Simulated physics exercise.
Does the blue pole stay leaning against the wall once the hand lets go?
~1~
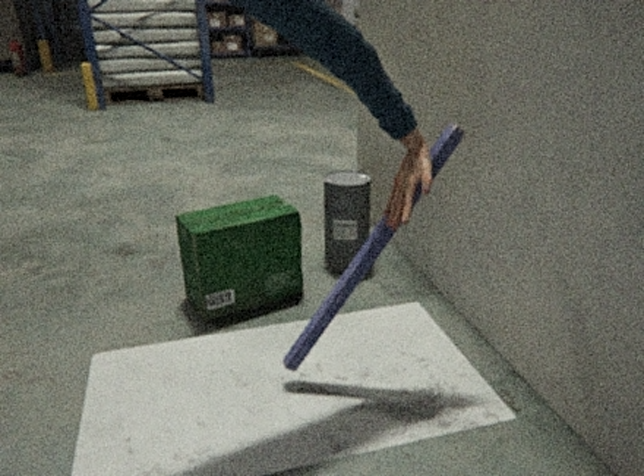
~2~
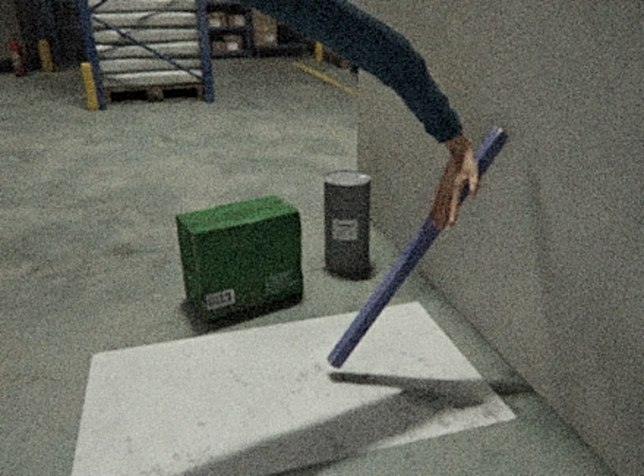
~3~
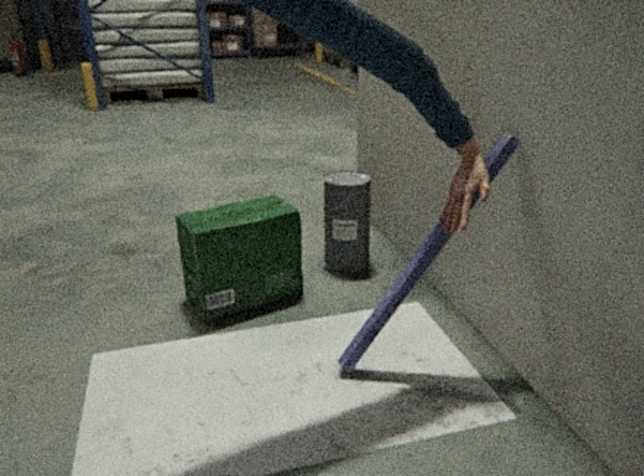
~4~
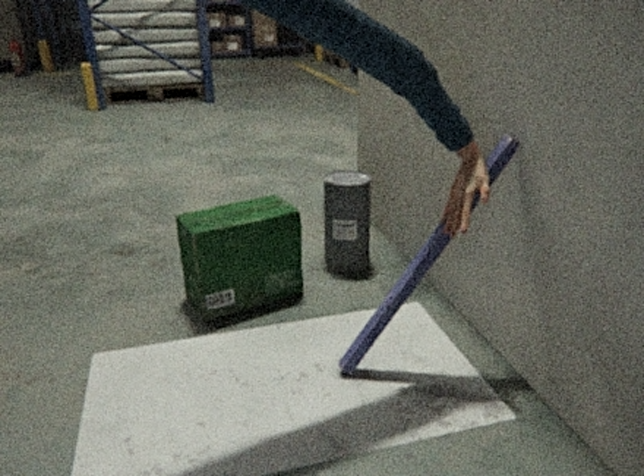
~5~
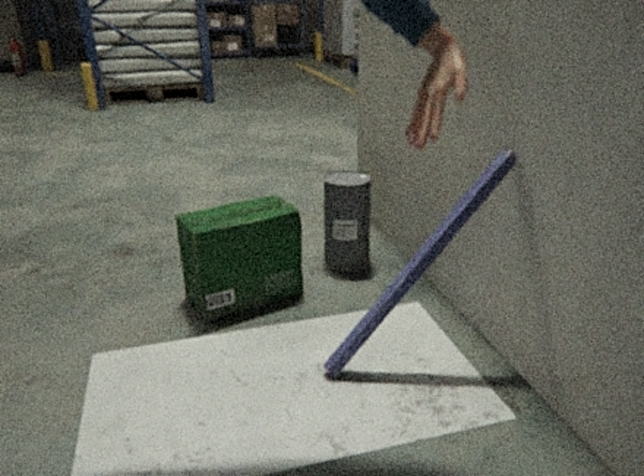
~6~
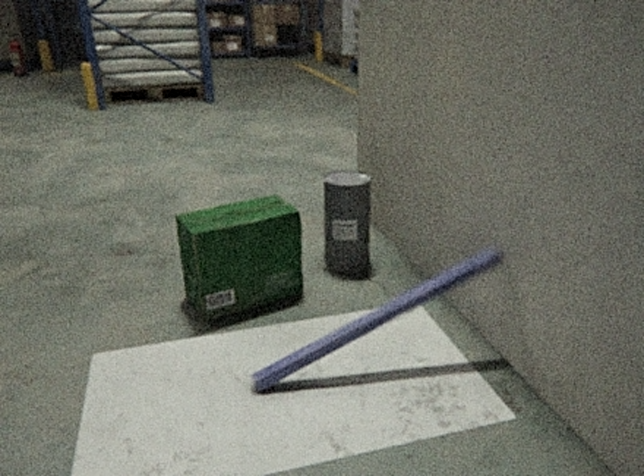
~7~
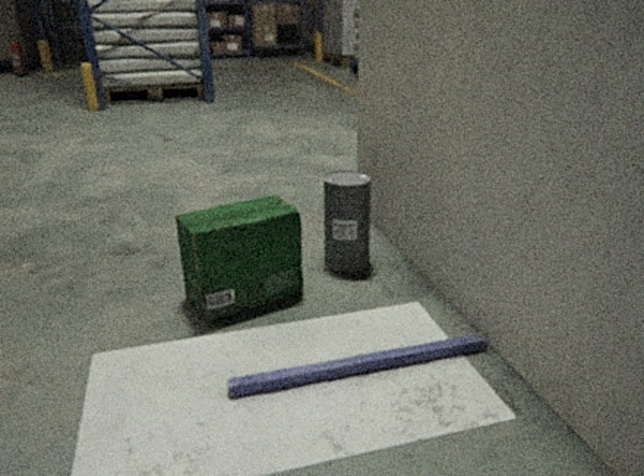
No, the pole slides down after the hand lets go and ends up lying on the floor.
A blue pole leaned against a wall by a hand slips down onto the floor.
